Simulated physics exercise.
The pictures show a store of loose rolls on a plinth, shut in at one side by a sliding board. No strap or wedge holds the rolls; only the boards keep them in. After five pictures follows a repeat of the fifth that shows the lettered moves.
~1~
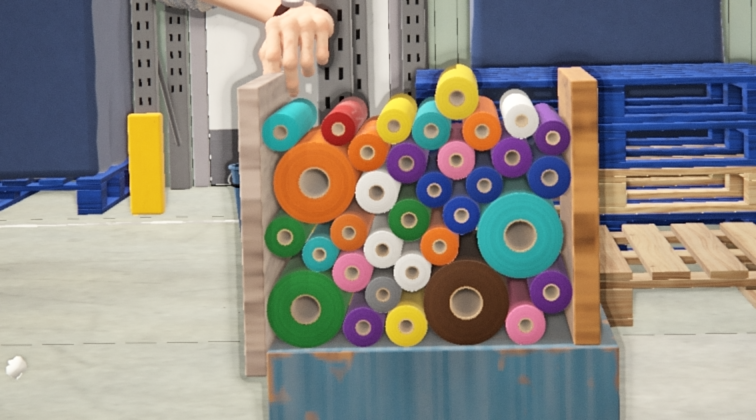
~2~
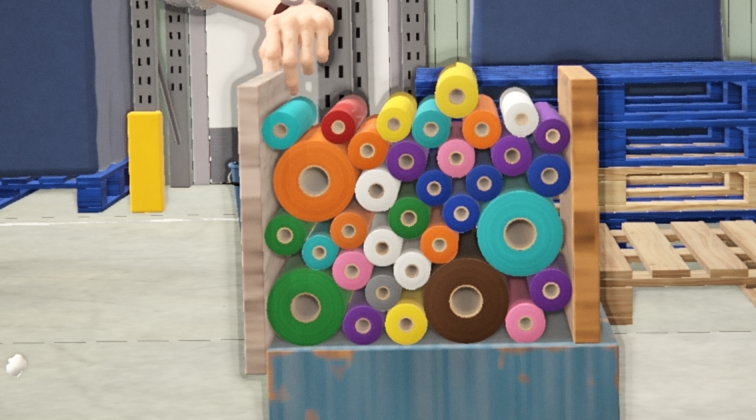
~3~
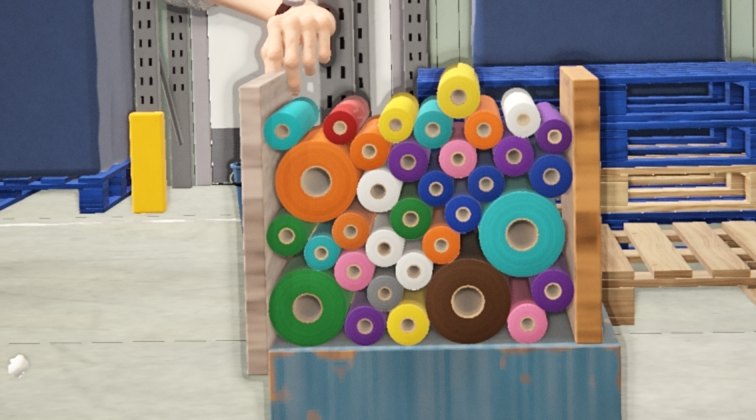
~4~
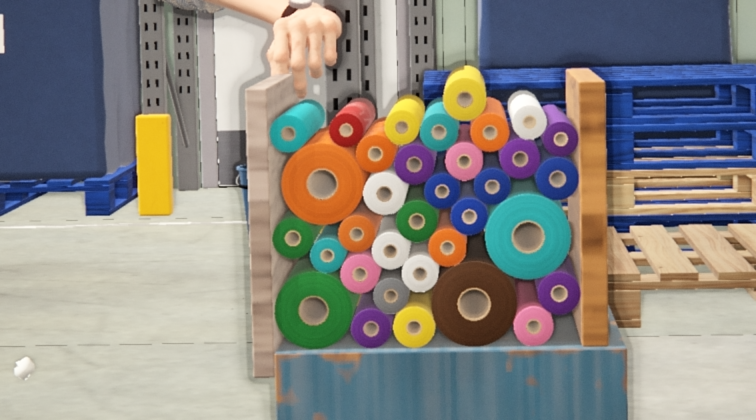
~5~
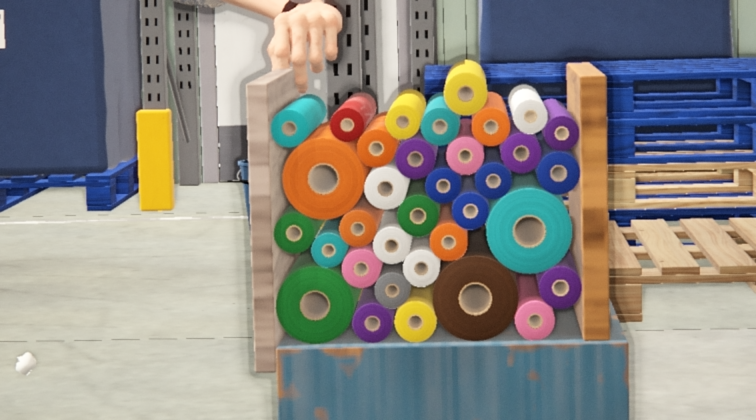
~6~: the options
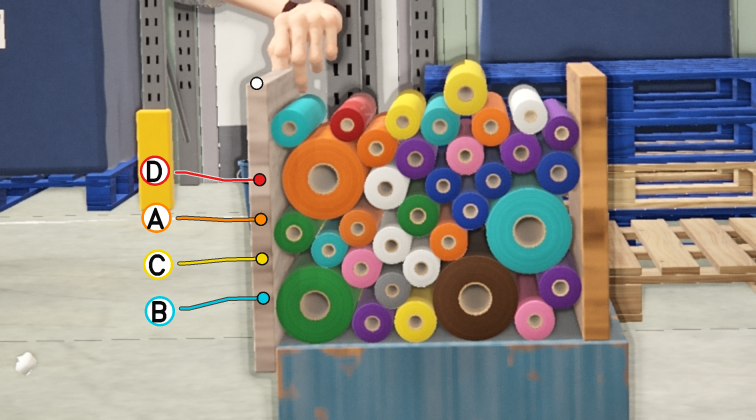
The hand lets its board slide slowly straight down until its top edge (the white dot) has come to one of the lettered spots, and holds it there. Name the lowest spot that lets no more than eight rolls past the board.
Down to C.
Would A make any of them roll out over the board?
Yes, at A.
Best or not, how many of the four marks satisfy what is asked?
Three of the four.
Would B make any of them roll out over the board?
Yes, at B.
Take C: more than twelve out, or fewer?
Fewer than twelve.
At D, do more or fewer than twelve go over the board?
At D, fewer than twelve.
On the marked copy, A at (261, 219); B at (263, 299); C at (262, 259); D at (259, 180); the white dot at (256, 83).
Taking C. A third of the way, top of the board (271, 162).
Two thirds of the way, top of the board (274, 252).
When it is over, top of the board (274, 257), one out over the board.
As for the rest, A one out over the board; B more than eight out over the board; D one out over the board.
